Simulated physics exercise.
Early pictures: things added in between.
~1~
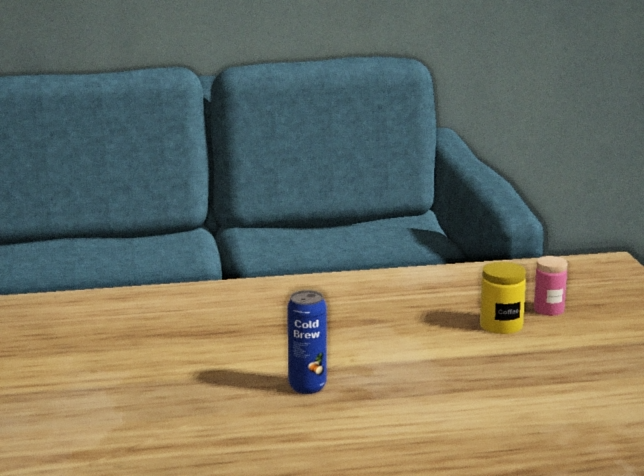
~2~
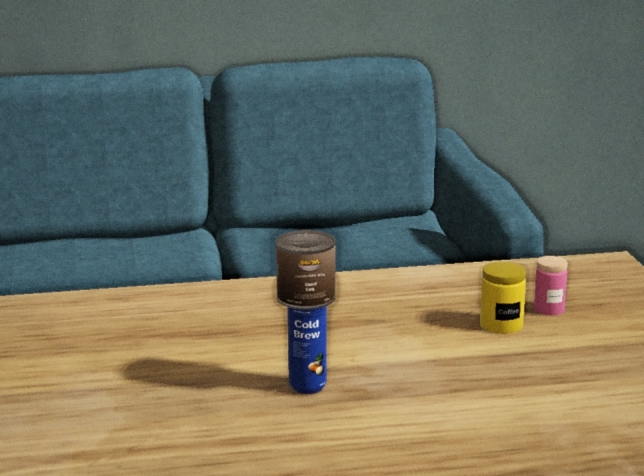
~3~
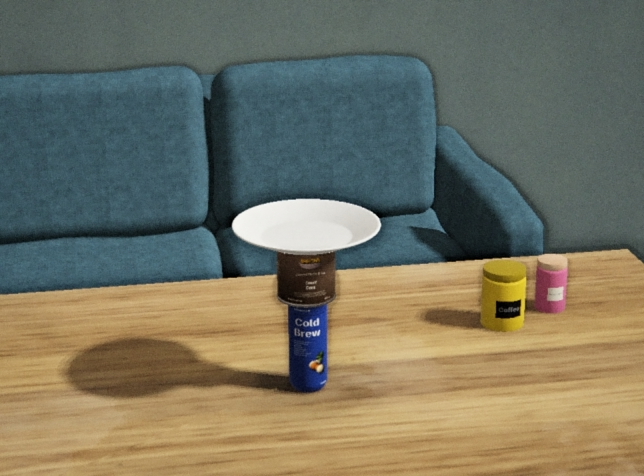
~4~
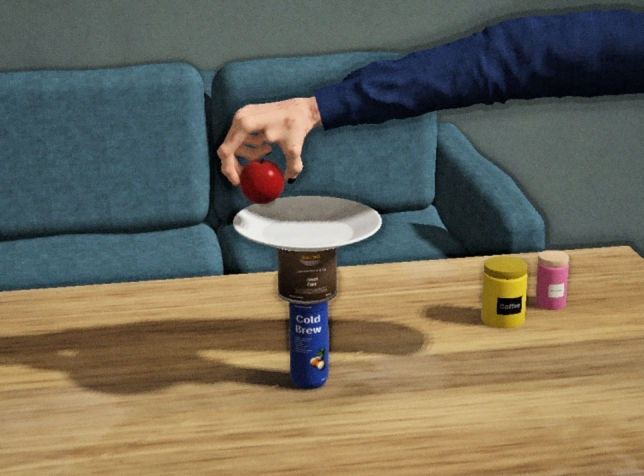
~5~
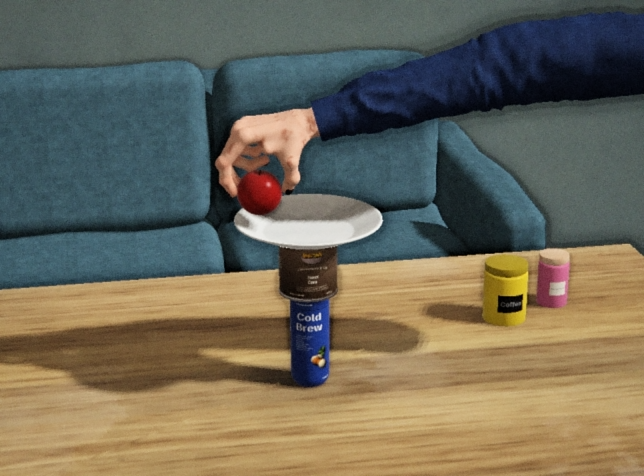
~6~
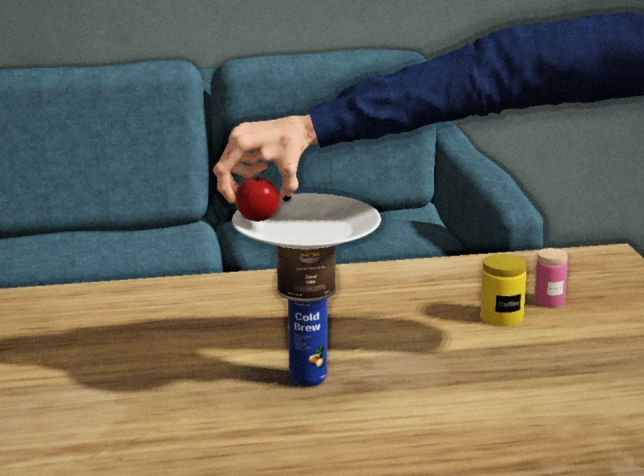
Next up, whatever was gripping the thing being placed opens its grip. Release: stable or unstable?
Nothing comes down.
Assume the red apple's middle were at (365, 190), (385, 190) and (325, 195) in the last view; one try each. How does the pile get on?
Outcomes in order: No collapse, a collapse, no collapse.
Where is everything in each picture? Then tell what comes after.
In the first picture, the last thing is not in view yet; blue can (307, 343).
In the second picture, the last thing is not in view yet; yellow jar (503, 297).
In the third picture, the last thing is not in view yet; white plate (306, 231).
The fourth picture shows on its way; red apple (261, 181); brown pot (307, 264).
The fifth picture shows on its way; red apple (259, 192); pink shaker (553, 278).
The sixth picture shows set down, still held; red apple (258, 199); blue can (308, 336).
Then, 0.40 s past the last view, nothing moves.
Then, 1.20 s past the last view, red apple resting near (257, 200).
Finally, all 6 still in place. Final places as the last picture's camera would see them, red apple near (255, 200). The pile stays up.
